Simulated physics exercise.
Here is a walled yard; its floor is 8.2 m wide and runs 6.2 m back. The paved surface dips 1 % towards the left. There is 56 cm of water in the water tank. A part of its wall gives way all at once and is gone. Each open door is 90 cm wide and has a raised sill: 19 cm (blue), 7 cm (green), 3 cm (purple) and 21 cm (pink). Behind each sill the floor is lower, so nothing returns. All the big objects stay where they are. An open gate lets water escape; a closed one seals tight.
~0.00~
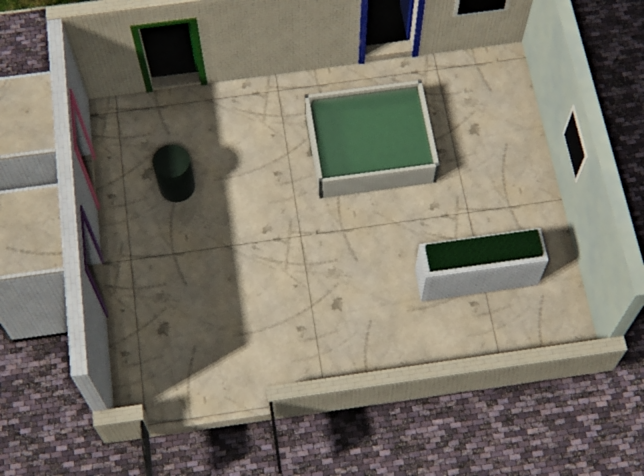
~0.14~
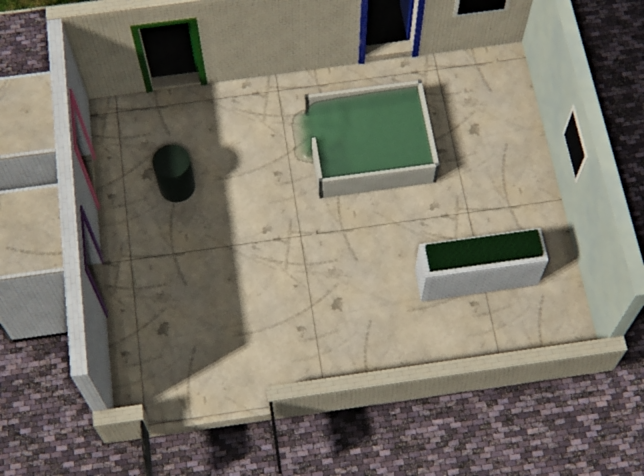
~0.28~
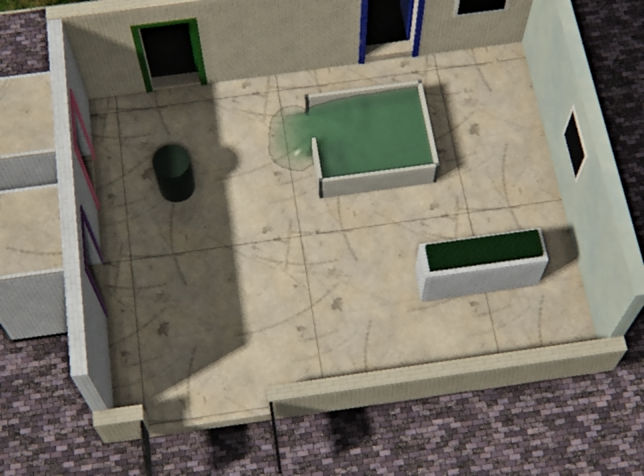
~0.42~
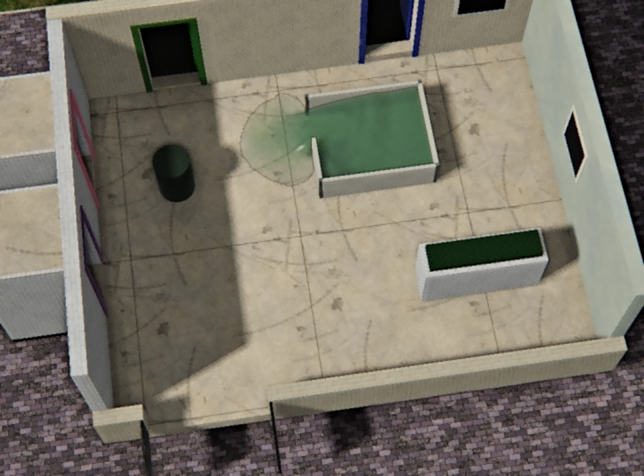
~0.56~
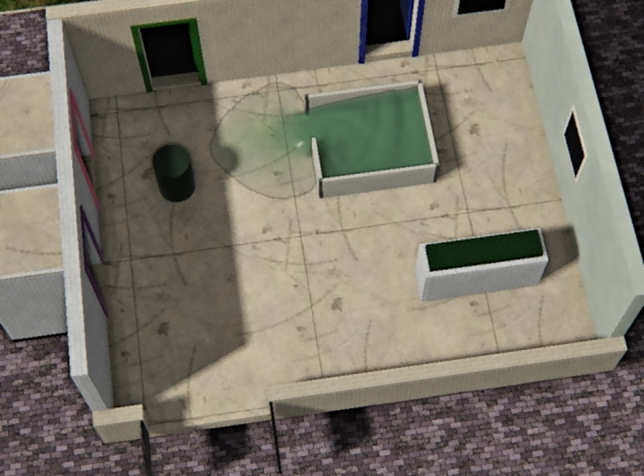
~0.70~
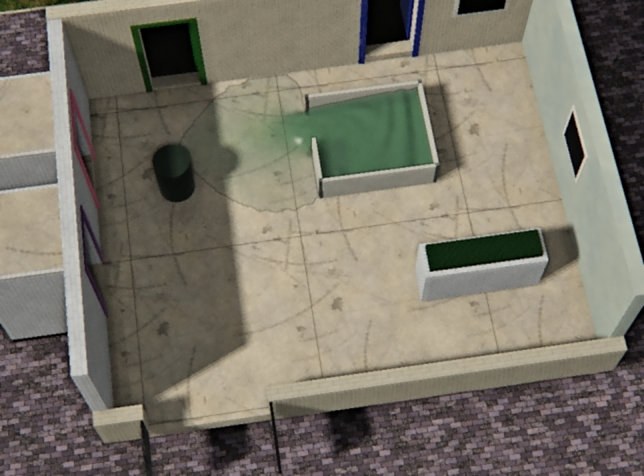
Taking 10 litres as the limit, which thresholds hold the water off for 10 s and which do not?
Within that time: At the blue door it keeps below the limit; at the green door it goes over the limit; at the purple door it exceeds the limit; at the pink door it stays under the limit.
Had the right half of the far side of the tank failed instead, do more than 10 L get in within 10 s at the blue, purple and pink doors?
Against that limit: Blue above, purple below, pink not over.
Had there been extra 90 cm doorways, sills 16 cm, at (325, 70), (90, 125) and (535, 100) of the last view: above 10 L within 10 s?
In that order: Under, past it, not over.
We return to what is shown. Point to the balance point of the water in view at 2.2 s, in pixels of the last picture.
Near (290, 144).
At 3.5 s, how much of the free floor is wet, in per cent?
About 30 per cent.
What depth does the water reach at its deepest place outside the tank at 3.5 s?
Up to some 25 cm.
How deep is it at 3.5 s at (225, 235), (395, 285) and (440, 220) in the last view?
In that order: 1, 0 and 0 cm.
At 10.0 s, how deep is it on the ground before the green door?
About 7.0 cm.
After 1.4 s water covers 20 % of the floor and is deepest (29 cm) near (301, 136); blue door not reached, green door 12 cm at the sill, 0 L in, purple door not reached, pink door 5 cm at the sill, 0 L in.
After 2.2 s water covers 25 % of the floor and is deepest (38 cm) near (100, 111); blue door not reached, green door 11 cm at the sill, 8 L in, purple door not reached, pink door 13 cm at the sill, 0 L in.
After 3.5 s water covers 30 % of the floor and is deepest (25 cm) near (101, 120); blue door not reached, green door 8 cm at the sill, 18 L in, purple door 7 cm at the sill, 9 L in, pink door 16 cm at the sill, 0 L in.
After 6.0 s water covers 40 % of the floor and is deepest (16 cm) near (116, 422); blue door not reached, green door 11 cm at the sill, 43 L in, purple door 5 cm at the sill, 24 L in, pink door 12 cm at the sill, 0 L in.
After 10.0 s water covers 50 % of the floor and is deepest (10 cm) near (91, 121); blue door not reached, green door 7 cm at the sill, 57 L in, purple door 4 cm at the sill, 36 L in, pink door 8 cm at the sill, 0 L in.
